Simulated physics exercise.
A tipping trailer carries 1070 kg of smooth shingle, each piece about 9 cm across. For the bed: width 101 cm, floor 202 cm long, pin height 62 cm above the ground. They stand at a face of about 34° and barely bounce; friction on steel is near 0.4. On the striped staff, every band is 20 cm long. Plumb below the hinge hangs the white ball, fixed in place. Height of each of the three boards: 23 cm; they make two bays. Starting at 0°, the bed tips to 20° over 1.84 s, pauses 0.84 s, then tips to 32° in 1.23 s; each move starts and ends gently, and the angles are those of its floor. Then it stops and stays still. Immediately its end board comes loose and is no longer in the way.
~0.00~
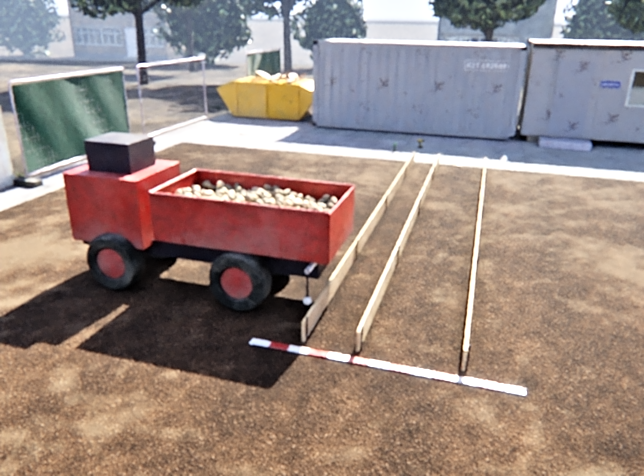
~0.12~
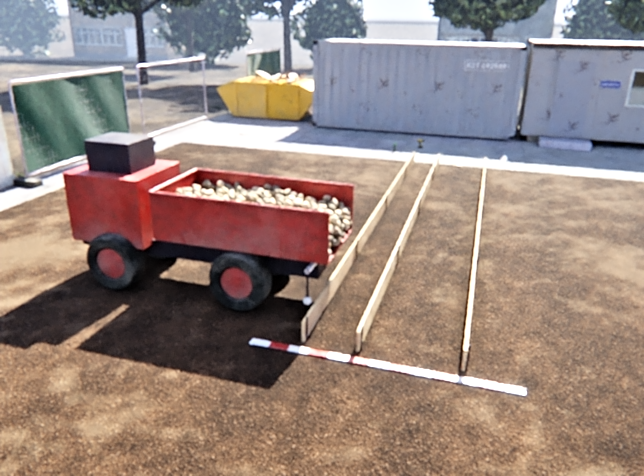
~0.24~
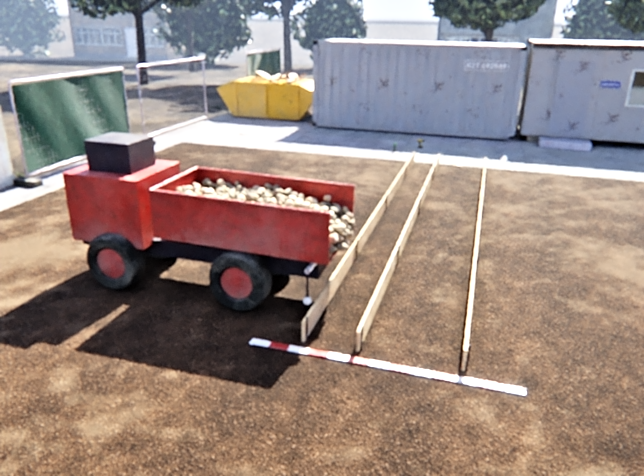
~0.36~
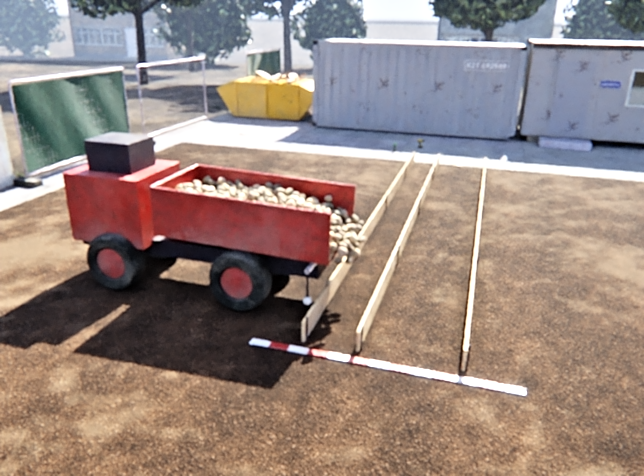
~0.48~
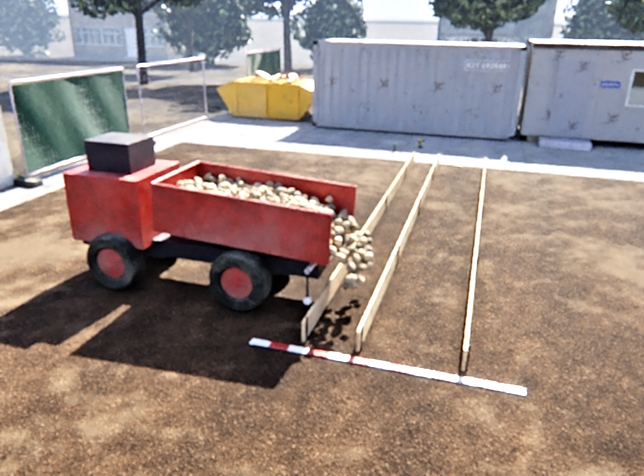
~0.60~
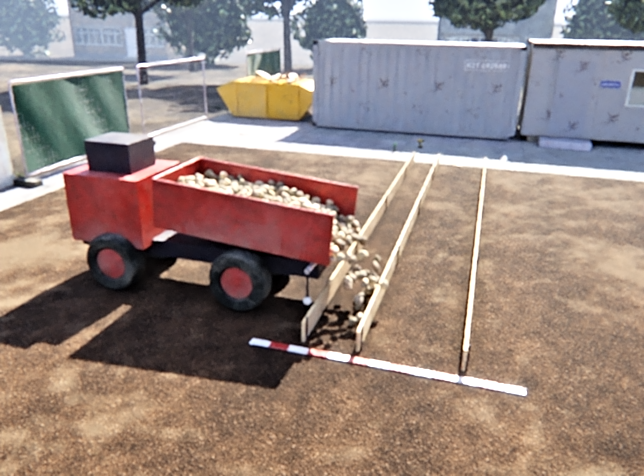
In this clip, a red truck on brown ground carries a bed of pale stones, which shift toward its open right end and pour over the edge beside upright boards as the bed tilts up slightly.
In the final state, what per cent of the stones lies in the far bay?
Roughly 55 per cent lies there.
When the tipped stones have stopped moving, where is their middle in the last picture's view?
Roughly at pixel (383, 298).
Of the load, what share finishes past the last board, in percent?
Around 0 per cent of the load ends up there.
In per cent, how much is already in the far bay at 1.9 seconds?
5 per cent, give or take.
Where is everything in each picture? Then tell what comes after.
In the first picture, the bed is at 0°, its lip at (328, 264); the top of the load is at (270, 195).
In the second picture, lip at (328, 264), floor tilted 0°, highest stones at (262, 192); the stones move at 0.1 m/s on average.
In the third picture, the bed is at 1°, its lip at (328, 264); the top of the load is at (263, 192); 2 % has left.
In the fourth picture, the bed is at 2°, its lip at (328, 264); the top of the load is at (246, 190); 3 % has left.
In the fifth picture, the bed is at 3°, its lip at (328, 265); the top of the load is at (212, 183); 4 % has left.
In the sixth picture, lip at (329, 265), floor tilted 5°, highest stones at (203, 180); 5 % has left.
After 1.4 s the floor is at 17°; 83 % in the bed, 17 % in the near bay, 1 % in the far bay; the foremost stones are at (394, 290).
After 1.9 s the floor is at 20°; 68 % in the bed, 27 % in the near bay, 5 % in the far bay; the foremost stones are at (426, 305).
After 4.4 s the floor is at 32°; 0 % in the bed, 44 % in the near bay, 56 % in the far bay; the foremost stones are at (462, 324).
After 7.3 s the floor is at 32°; 0 % in the bed, 43 % in the near bay, 56 % in the far bay; the foremost stones are at (462, 323).
